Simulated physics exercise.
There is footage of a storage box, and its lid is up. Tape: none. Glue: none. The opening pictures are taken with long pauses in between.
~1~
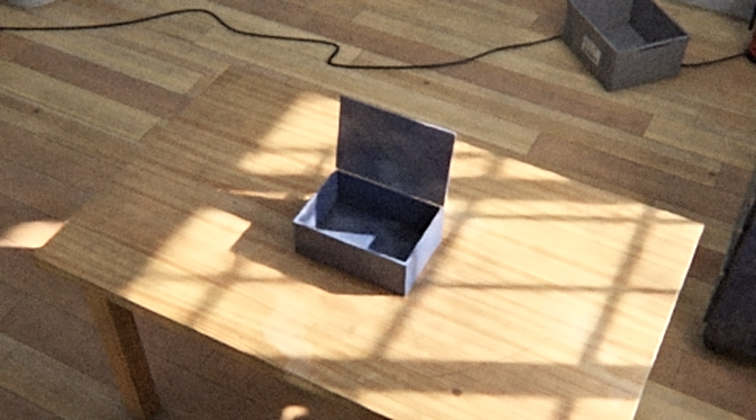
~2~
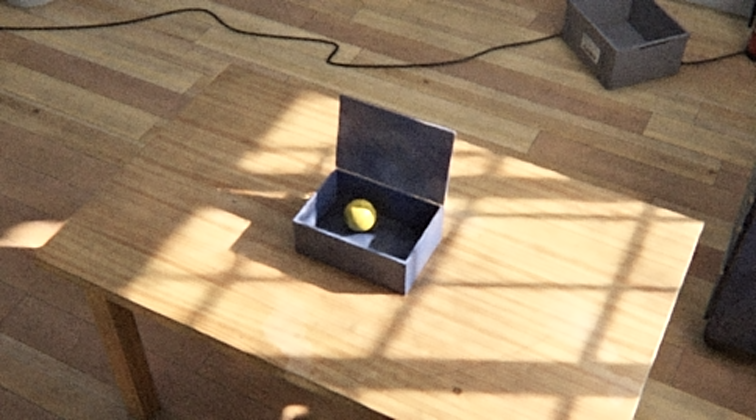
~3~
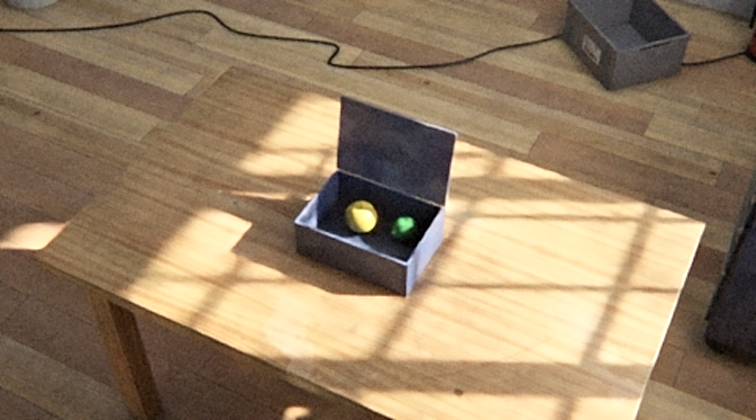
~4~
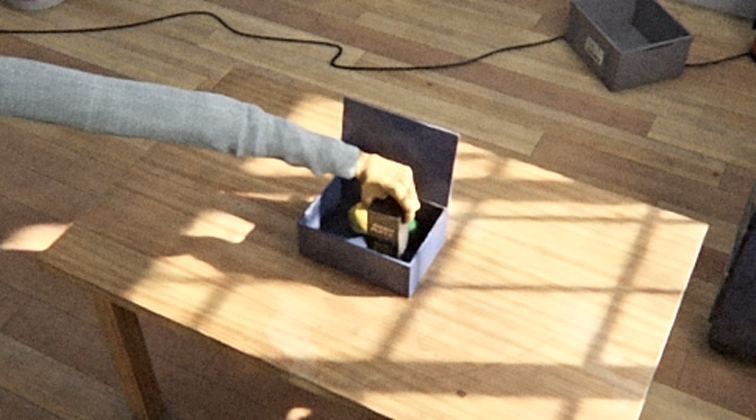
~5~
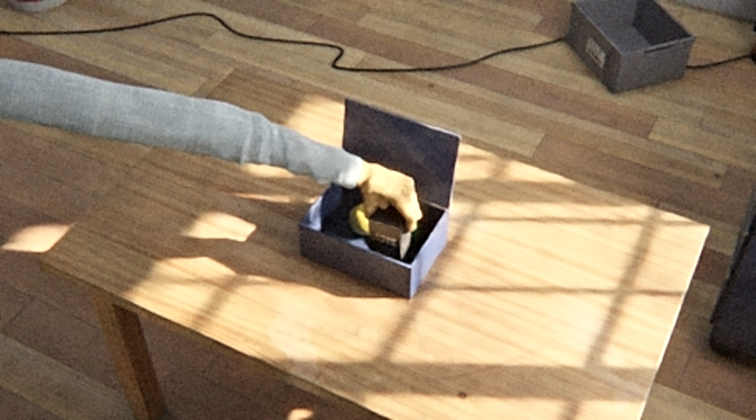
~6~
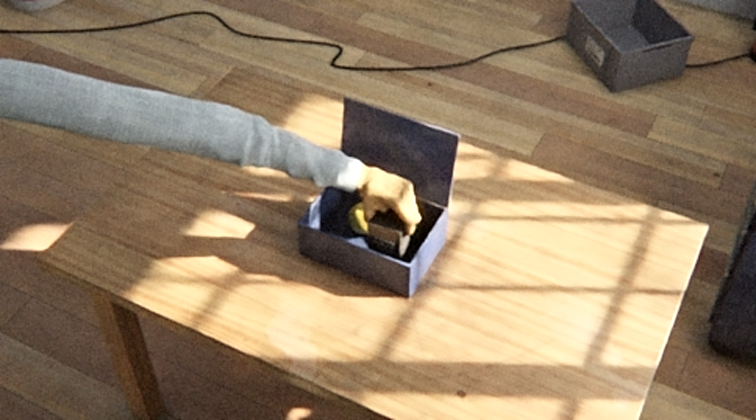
To begin with, an open gray box sits empty on a sunlit wooden table. A yellow apple appears inside it, then a small green object to its right. A gray-sleeved arm then reaches in from the left, its hand lowering a small black carton slightly farther among them.
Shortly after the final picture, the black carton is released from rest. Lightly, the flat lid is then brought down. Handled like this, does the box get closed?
I predict it won't fully lower.
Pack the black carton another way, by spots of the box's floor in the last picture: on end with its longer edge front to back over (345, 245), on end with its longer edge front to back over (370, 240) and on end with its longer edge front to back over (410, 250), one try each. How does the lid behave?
With the first placement the lid remains open; with the second, it ends up closed; with the third, it remains open.
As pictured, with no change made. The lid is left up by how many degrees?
I'd put it at roughly 30°.
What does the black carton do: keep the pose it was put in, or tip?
The black carton stays as placed.
Then, 1.20 s past the last view, lid starting down.
Then, 1.50 s past the last view, lid 66° above the rim.
Then, 1.80 s past the last view, lid 34° above the rim.
Finally, lid 31° above the rim; all 3 still in place. Final places as the last picture's camera would see them, black carton near (389, 243).
